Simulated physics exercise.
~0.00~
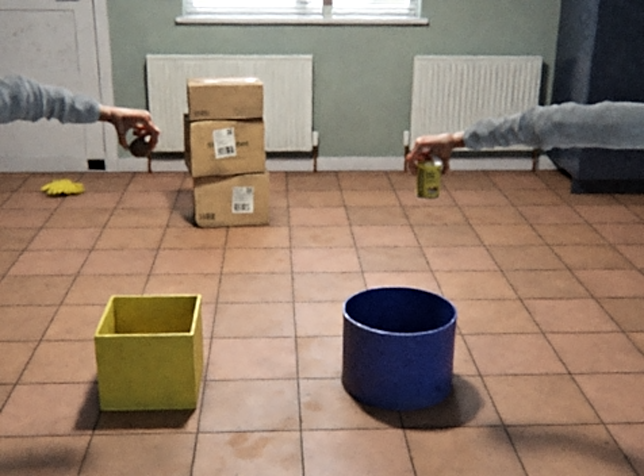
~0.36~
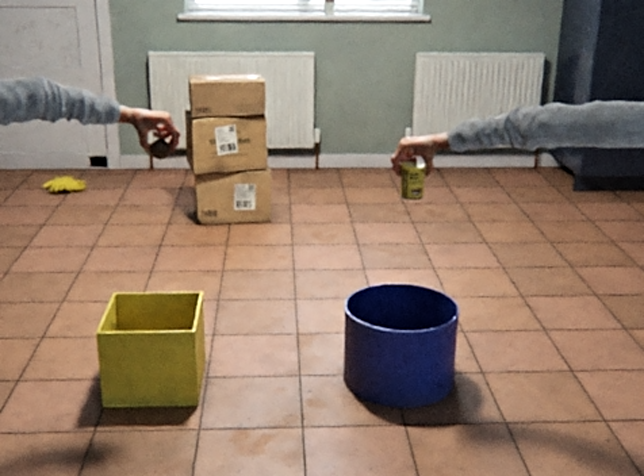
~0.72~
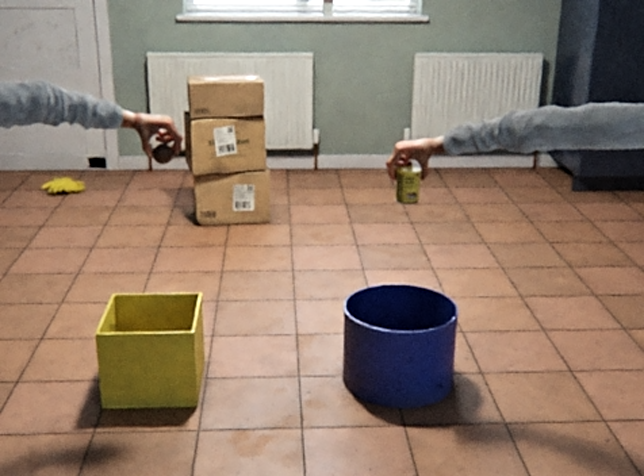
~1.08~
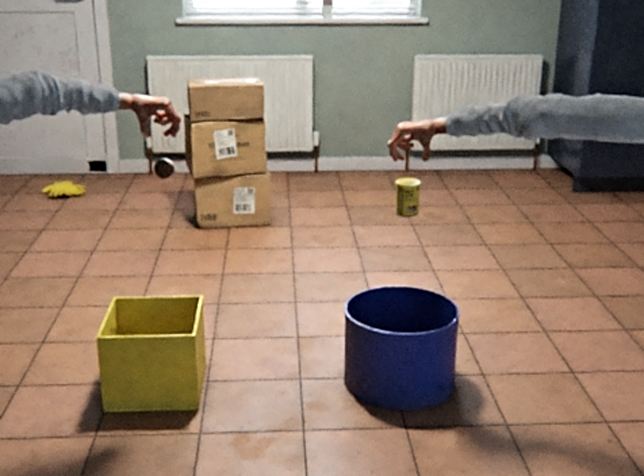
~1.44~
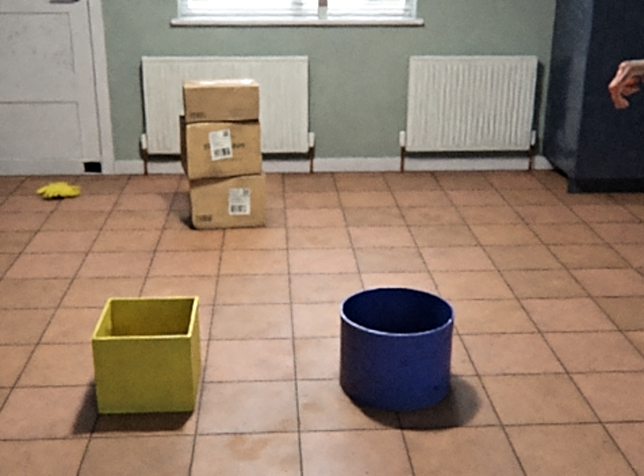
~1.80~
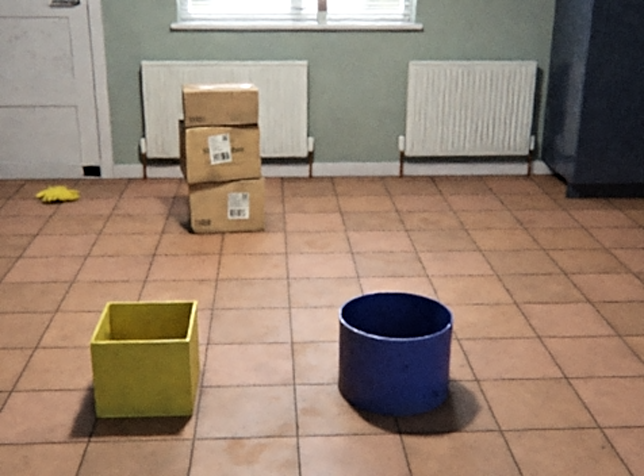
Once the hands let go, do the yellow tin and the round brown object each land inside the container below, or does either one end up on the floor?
The yellow tin lands inside the blue bucket, and the round brown object lands inside the yellow basket.
